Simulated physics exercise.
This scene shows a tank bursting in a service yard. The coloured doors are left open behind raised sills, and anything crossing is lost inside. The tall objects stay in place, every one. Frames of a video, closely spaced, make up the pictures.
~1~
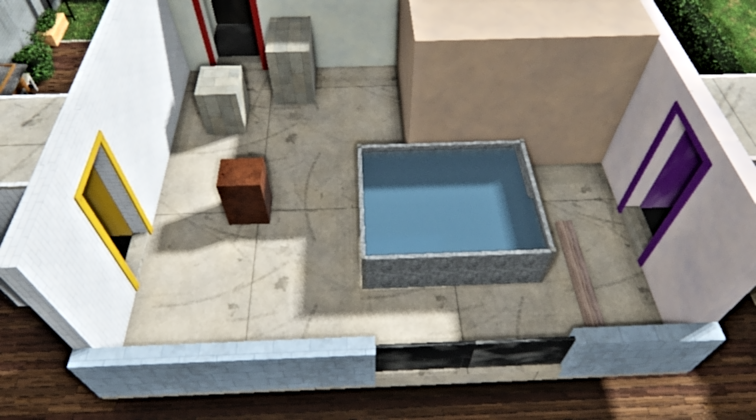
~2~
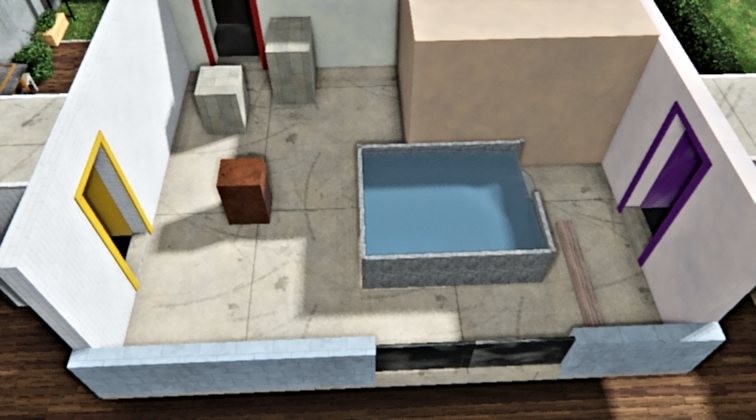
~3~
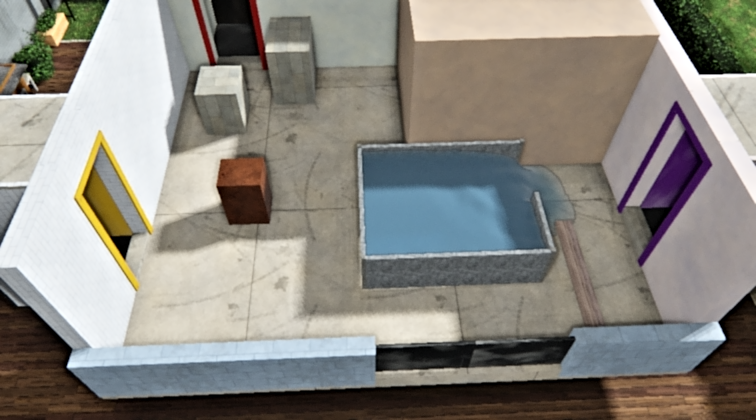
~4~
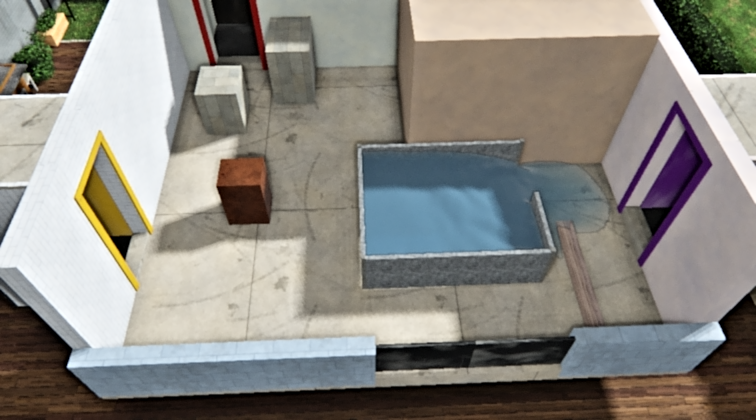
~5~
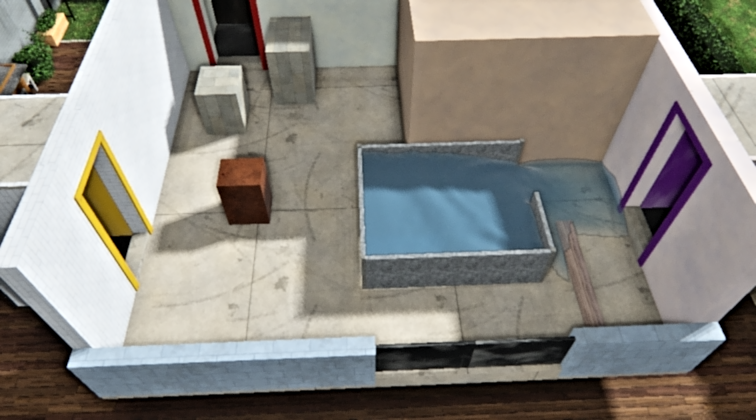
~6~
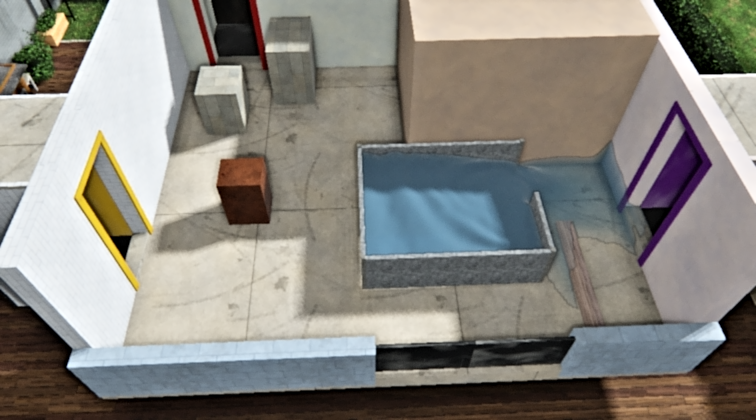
We see a still, full water tank in a walled yard with yellow, red and purple doorways. A gap opens in its right side, and water pours out, spreading across the floor toward the right wall and then nearer the front.
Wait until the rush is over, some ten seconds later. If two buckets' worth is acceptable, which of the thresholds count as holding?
The purple door does not count, the red door counts as holding, the yellow door does not count.
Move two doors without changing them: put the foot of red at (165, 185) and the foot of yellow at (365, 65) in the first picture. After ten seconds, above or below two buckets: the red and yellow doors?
So, the red one doesn't reach the mark and the yellow one doesn't reach the mark.
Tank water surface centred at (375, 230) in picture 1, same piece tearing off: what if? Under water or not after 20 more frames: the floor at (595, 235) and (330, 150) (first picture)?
Soaked, bone-dry.
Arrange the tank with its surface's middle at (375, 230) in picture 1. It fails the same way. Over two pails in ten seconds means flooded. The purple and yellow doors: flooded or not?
I'd say purple door crosses the threshold while yellow door misses the threshold.
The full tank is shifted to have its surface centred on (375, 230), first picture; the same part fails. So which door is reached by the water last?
The door marked red comes last.
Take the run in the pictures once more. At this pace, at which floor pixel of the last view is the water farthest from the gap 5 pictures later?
Approximate pixel: (662, 348).
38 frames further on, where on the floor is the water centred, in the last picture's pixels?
I'd say near (443, 254).
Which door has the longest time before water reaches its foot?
The one in red.
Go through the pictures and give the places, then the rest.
The water tank at (449, 198) is whole and still, in the first frame.
Water pours out at (521, 188) and has run to a hidden place, in the second frame.
Water pours out at (520, 190) and has run to (567, 223), in the third frame.
Water pours out at (520, 191) and has run to (604, 204), in the fourth frame.
The front is at (600, 163), out from the gap at (520, 191), in the fifth frame.
Water pours out at (520, 190) and has run to (574, 301), in the sixth frame.
A moment on, water covers 15 % of the floor; the purple door under two buckets in, the red door not reached, the yellow door not reached.
Next, water covers 20 % of the floor; the purple door over two buckets in, the red door not reached, the yellow door not reached.
Then, water covers 35 % of the floor; the purple door far over two buckets in, the red door not reached, the yellow door not reached.
Later, water covers 70 % of the floor; the purple door far over two buckets in, the red door not reached, the yellow door under two buckets in.
In the end, water covers 95 % of the floor; the purple door far over two buckets in, the red door wet at the sill, nothing in, the yellow door over two buckets in.
